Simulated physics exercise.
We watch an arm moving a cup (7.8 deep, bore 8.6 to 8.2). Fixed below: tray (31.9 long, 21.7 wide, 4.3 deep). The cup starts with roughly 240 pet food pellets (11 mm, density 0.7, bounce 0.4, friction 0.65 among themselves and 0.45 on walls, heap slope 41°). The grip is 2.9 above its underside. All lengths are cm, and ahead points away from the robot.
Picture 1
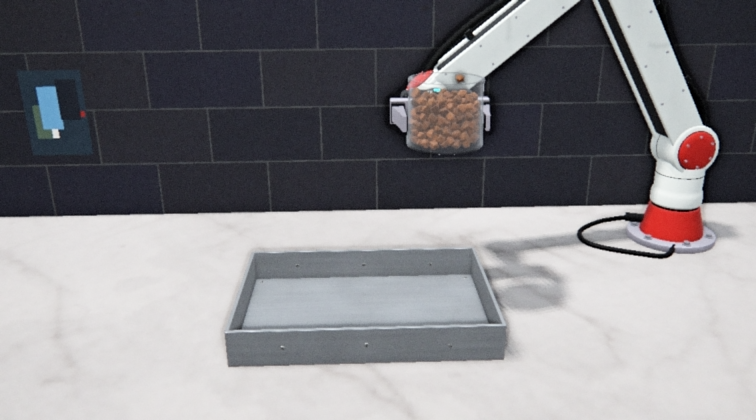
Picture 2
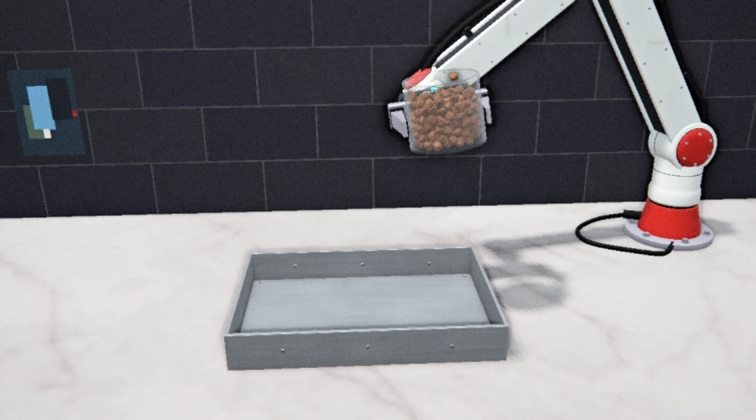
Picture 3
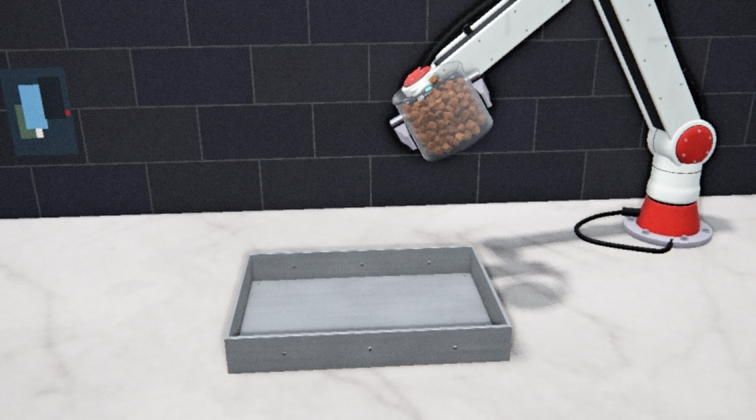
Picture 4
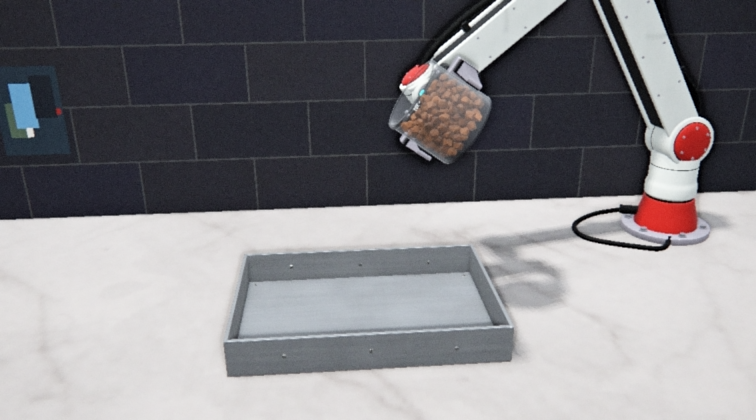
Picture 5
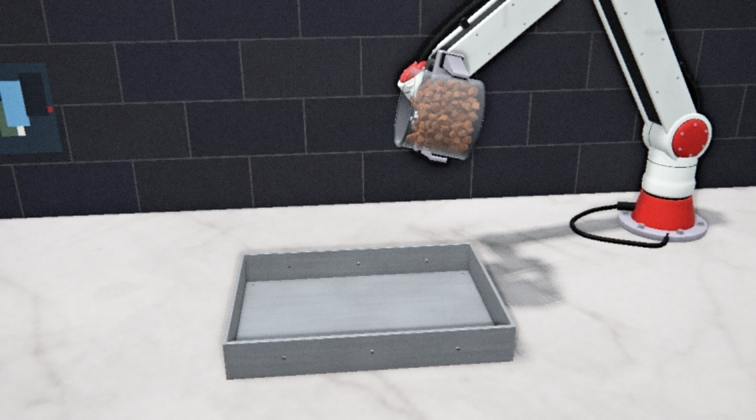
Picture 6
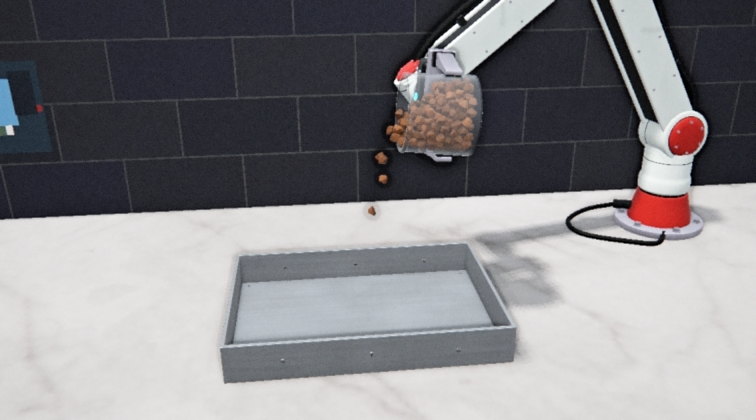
A pale marble counter against a dark tiled wall is seen from the front and slightly above. A white and red robot arm at the right holds a clear cup of brown pellets above an open grey tray, with a small blue panel on the wall at left. The arm tilts the cup leftward until it lies nearly on its side and a few pellets drop from its mouth, while the view drifts slightly.
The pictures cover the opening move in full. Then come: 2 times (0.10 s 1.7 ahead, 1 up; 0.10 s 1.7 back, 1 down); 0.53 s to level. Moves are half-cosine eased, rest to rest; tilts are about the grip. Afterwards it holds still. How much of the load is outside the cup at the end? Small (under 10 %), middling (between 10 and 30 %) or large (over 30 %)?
Outside the cup the share is large, over 30 %.
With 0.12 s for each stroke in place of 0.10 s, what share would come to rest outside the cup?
It would be near 30 per cent.
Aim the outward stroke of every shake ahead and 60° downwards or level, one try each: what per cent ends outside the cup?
About 10 and 40 per cent.
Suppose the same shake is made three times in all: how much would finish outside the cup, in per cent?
It would be near 50 per cent.
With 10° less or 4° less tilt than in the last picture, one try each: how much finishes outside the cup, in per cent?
About 25 and 35 per cent.
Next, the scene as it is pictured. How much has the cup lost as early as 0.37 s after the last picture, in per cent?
Some 25 per cent.
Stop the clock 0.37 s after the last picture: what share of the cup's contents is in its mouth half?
Roughly 65 per cent.
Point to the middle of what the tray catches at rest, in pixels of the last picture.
At about (341, 314).
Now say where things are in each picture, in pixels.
In the first frame, cup middle at (445, 113), level; upper third of the load around (446, 103), from x 415 to 475, top at y 80; 241 in the cup.
In the second frame, cup middle at (445, 112), tilted 8° forward; upper third of the load around (448, 102), from x 410 to 480, top at y 75.
In the third frame, cup middle at (443, 112), tilted 29° forward; upper third of the load around (450, 102), from x 405 to 480, top at y 80.
In the fourth frame, cup middle at (440, 113), tilted 56° forward; upper third of the load around (449, 99), from x 405 to 480, top at y 80.
In the fifth frame, cup middle at (439, 114), tilted 77° forward; upper third of the load around (448, 97), from x 410 to 475, top at y 85.
In the sixth frame, cup middle at (438, 114), tilted 85° forward; upper third of the load around (450, 101), from x 370 to 475, top at y 85; 237 in the cup, 4 in flight or on a rim.
Then, 0.37 s later, tilted 85° forward, highest piece 28 above the table; 176 in the cup, 43 in the tray, 22 in flight or on a rim.
Then, 0.74 s later, tilted 23° forward, highest piece 30 above the table; 147 in the cup, 93 in the tray, 1 in flight or on a rim.
Then, 1.13 s later, level, highest piece 31 above the table; 147 in the cup, 94 in the tray.
Then, 2.18 s later, level, highest piece 30 above the table; 147 in the cup, 94 in the tray.
At rest, 147 in the cup, 94 in the tray. That is 39 % outside the cup.
